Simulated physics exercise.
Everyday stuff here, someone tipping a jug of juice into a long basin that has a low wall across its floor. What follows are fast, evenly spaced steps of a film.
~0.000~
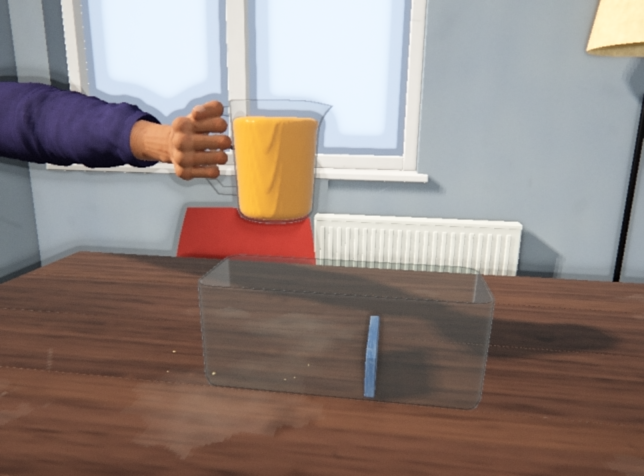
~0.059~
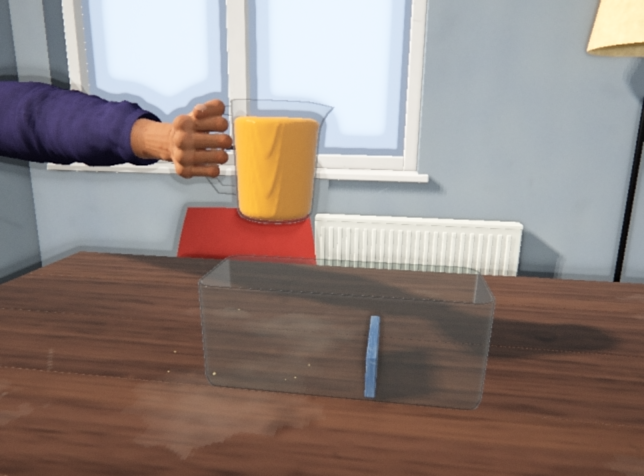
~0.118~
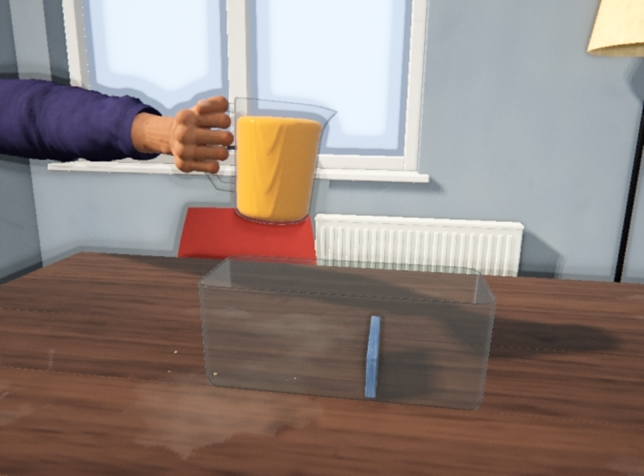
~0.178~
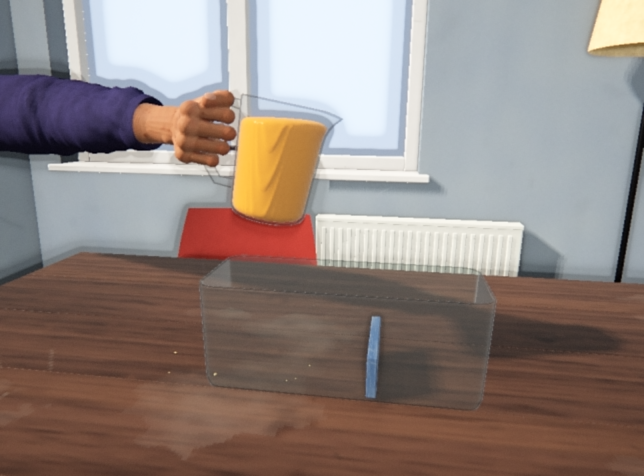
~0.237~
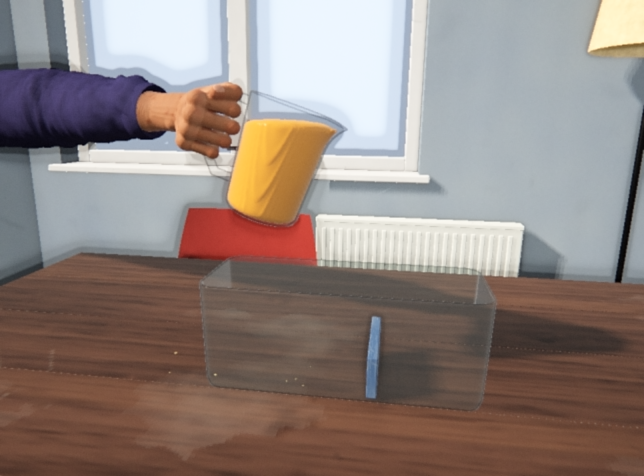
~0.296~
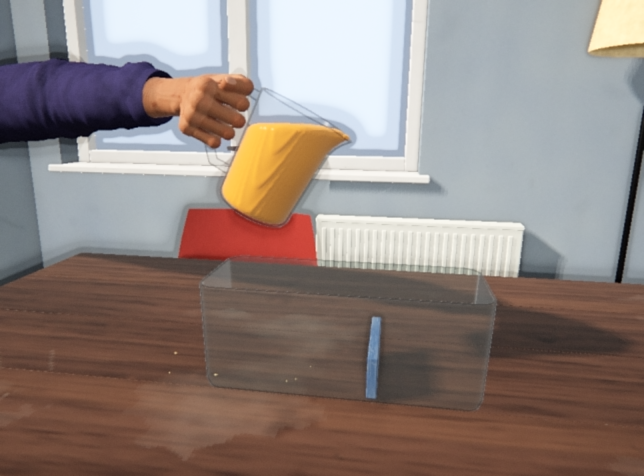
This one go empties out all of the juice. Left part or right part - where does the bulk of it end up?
The most liquid is found in the right area.
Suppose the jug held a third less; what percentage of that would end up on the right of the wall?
Roughly 85 in a hundred.
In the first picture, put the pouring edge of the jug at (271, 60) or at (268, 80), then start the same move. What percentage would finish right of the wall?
In order: Close to 0 and 0 percent.
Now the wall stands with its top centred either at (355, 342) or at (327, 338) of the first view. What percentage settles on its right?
95 per cent first, then 95 per cent.
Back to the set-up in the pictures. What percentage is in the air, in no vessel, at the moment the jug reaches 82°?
20 %.
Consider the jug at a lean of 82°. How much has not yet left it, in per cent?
It keeps around 70 per cent at that angle.
By 0.60 s the tilt is 82° and 70 per cent is still to pour, 0 is left of the wall and 11 right of it.
By 0.83 s the tilt is 98° and 27 per cent is still to pour, 2 is left of the wall and 52 right of it.
By 1.06 s the tilt is 98° and 6 per cent is still to pour, 4 is left of the wall and 84 right of it.
By 1.32 s the tilt is 98° and 1 per cent is still to pour, 6 is left of the wall and 91 right of it.
At rest 8 per cent lies left of the wall, 92 right of it and 1 outside.
